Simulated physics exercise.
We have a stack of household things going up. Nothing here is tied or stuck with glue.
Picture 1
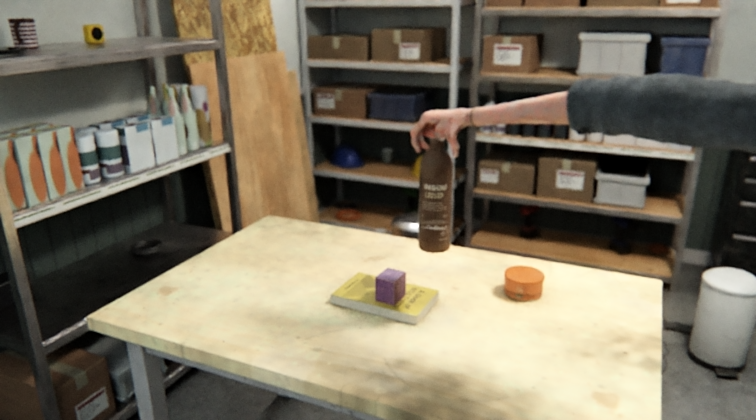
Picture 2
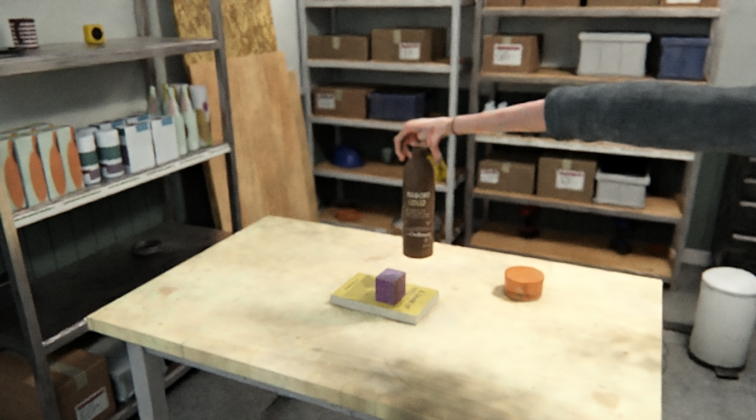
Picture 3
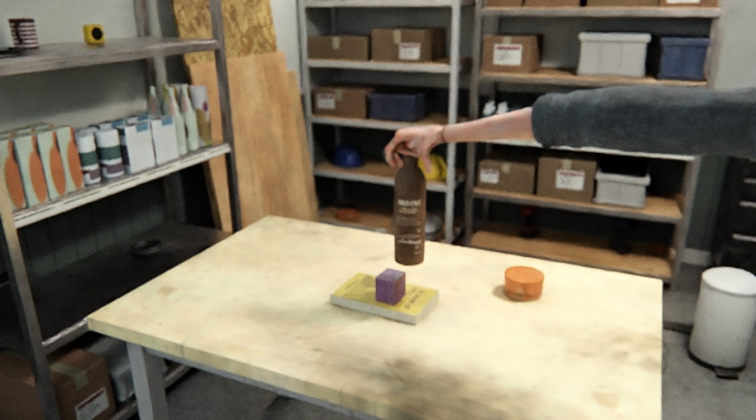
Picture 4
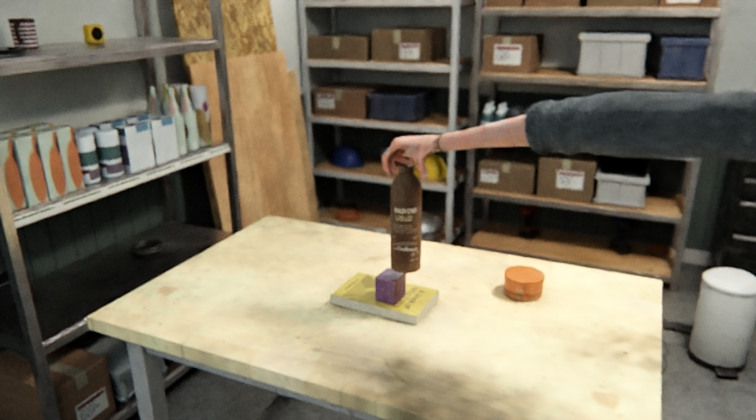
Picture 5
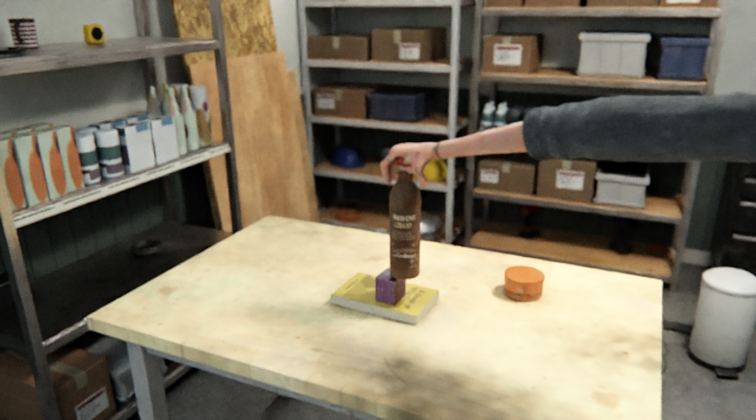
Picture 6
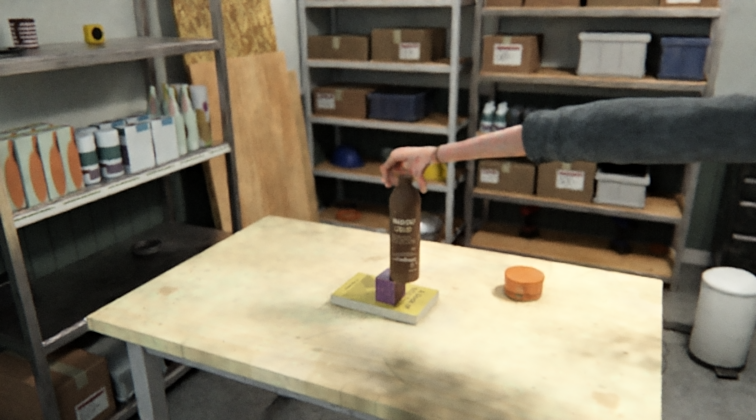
Brown bottle held by a hand moving left and down behind a purple block on a yellow book, orange tub nearby.
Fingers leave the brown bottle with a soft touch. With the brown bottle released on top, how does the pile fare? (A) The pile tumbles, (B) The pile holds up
The pile tumbles.
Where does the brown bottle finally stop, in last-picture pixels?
About (466, 305).
Then, 0.40 s after the last picture, brown bottle tipped 23° from how it was near (424, 238).
Then, 0.50 s after the last picture, brown bottle now fallen.
Then, 0.60 s after the last picture, things are still on the move.
Then, 1.50 s after the last picture, nothing new.
At rest, fallen, brown bottle; the other 3 in place. Seen from the same camera at the end, brown bottle near (466, 305). The pile gives way.
